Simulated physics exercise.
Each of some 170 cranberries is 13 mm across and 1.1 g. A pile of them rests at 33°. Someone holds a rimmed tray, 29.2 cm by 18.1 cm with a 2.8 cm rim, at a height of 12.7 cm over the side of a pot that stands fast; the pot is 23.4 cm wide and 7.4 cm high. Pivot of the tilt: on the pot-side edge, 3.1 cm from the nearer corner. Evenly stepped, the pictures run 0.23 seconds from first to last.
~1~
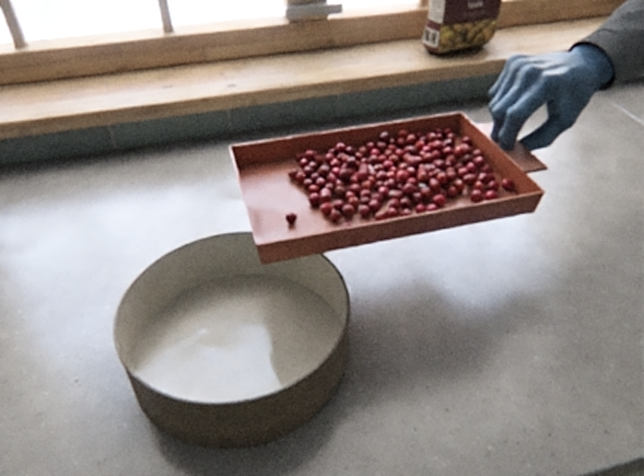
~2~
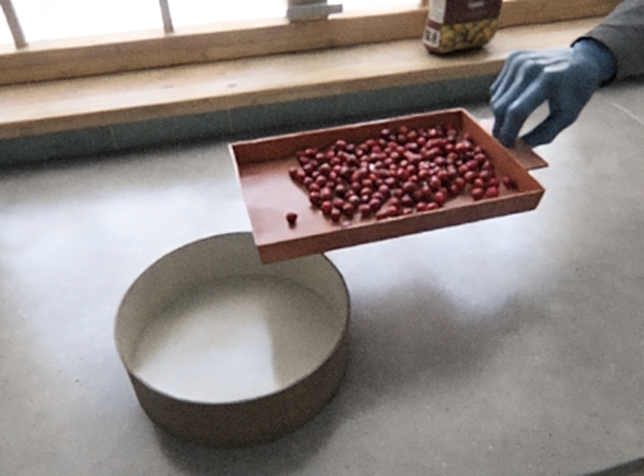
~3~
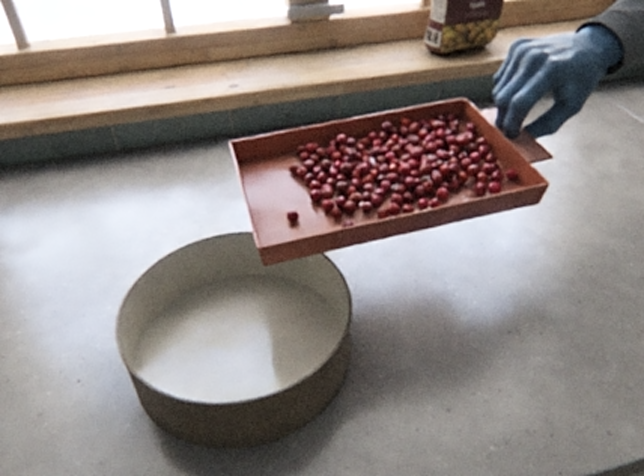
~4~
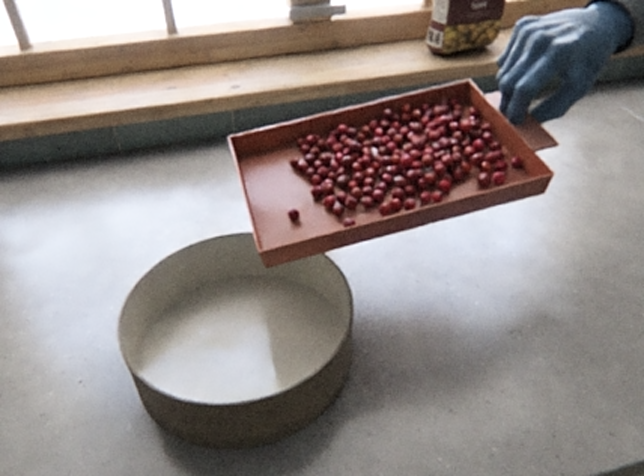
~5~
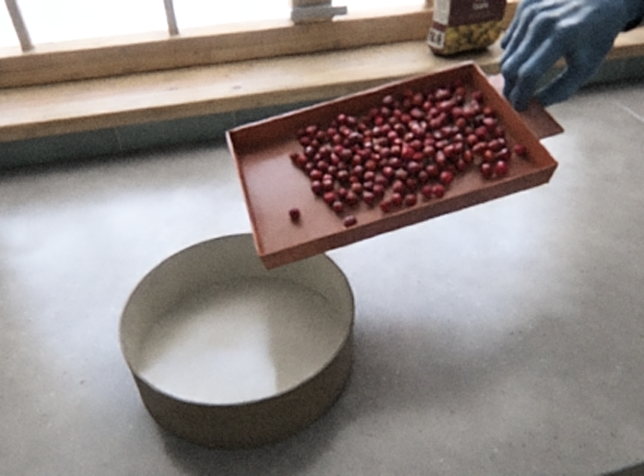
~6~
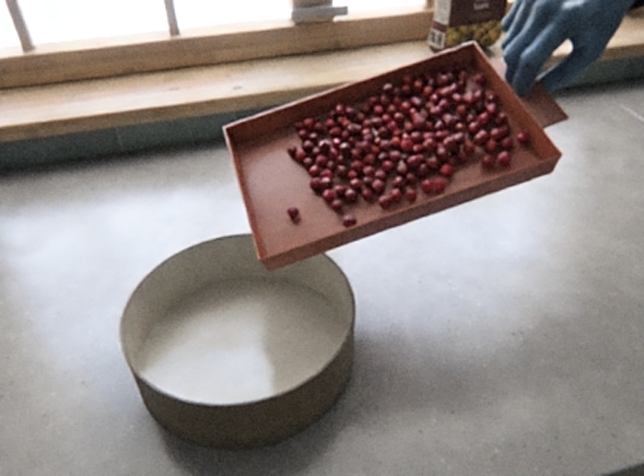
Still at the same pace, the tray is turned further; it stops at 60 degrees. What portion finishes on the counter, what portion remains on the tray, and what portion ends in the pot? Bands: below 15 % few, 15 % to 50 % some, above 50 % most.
Result: Counter: Few, left on the tray: Most, pot: Some.
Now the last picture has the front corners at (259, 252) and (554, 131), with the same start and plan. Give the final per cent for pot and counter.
Final per cent - pot 45, counter 0.
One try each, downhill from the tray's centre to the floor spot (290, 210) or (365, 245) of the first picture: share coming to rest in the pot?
First try: Around 20 percent; second try: Around 5 percent.
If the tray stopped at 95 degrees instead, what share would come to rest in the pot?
Near 95 %, then.
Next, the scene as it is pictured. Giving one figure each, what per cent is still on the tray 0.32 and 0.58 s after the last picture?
Around 100 first, about 90 after.
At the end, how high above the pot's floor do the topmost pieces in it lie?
My guess is around 2.0 centimetres.
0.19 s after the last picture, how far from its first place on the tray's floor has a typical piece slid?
It has moved some 3 cm from its start.
Then, 0.19 s after the last picture, tilt 40 degrees; the tray holds 100 %, the pot 0 %.
Then, 0.32 s after the last picture, tilt 54 degrees; the tray holds 100 %, the pot 0 %.
Then, 0.58 s after the last picture, tilt 60 degrees; the tray holds 90 %, the pot 5 %.
In the end, counter 0 %, tray 75 %, pot 25 %.
